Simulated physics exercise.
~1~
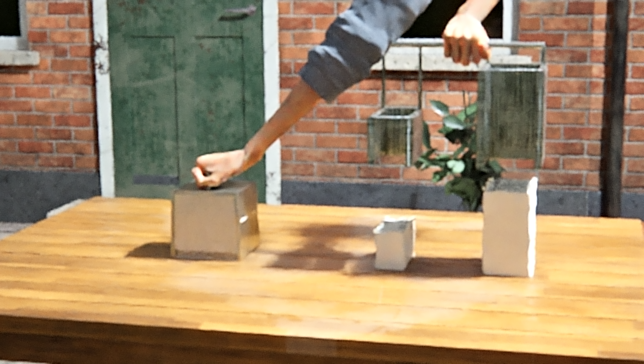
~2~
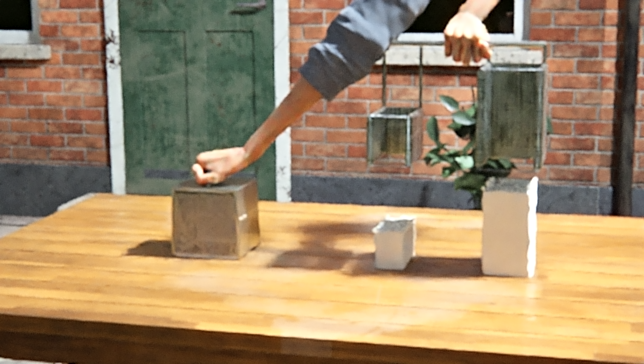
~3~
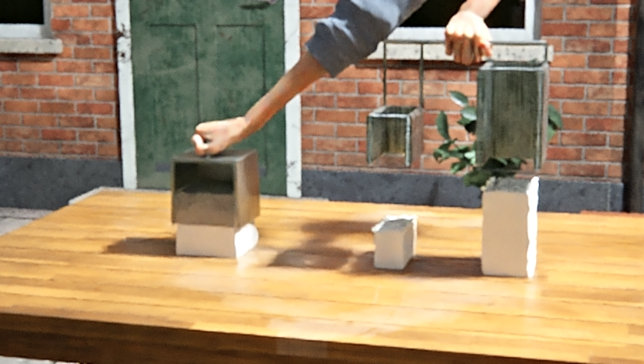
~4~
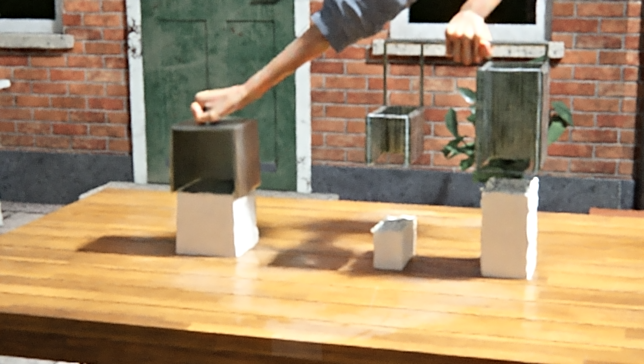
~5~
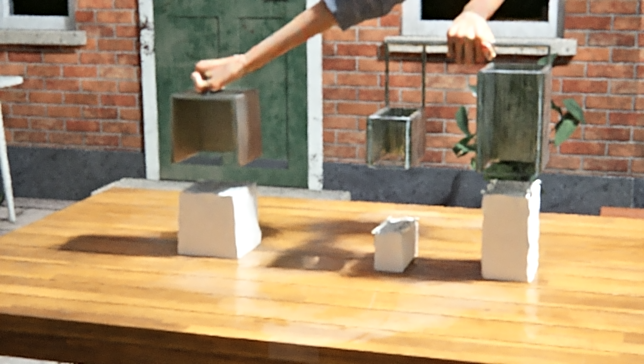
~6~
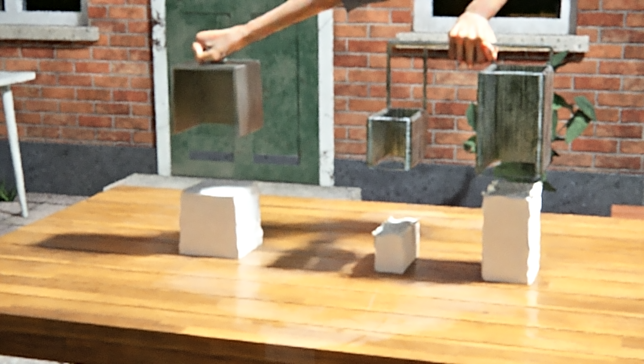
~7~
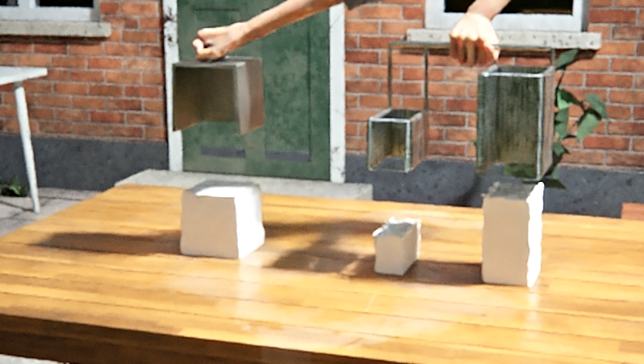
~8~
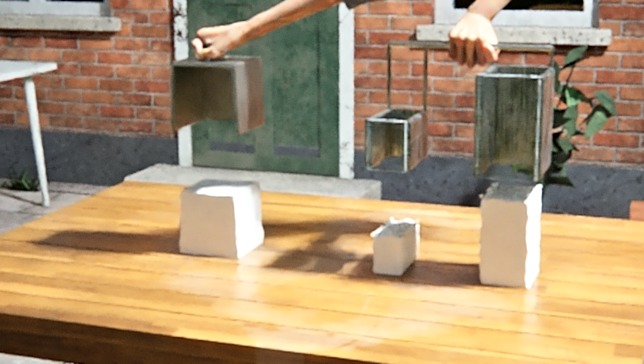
The clip opens on a wooden table before a brick wall and green door, where one hand grips an upturned metal tin at left. The other hand holds up two more tins, joined by a frame, above a small white block and a taller one. The left hand then draws its tin straight up, gradually uncovering a pale block beneath, while the view drifts slightly sideways. The tin clears the top and rises a little further before stopping. At the end it hangs above the block, which stands whole at nearly the tin's full depth.
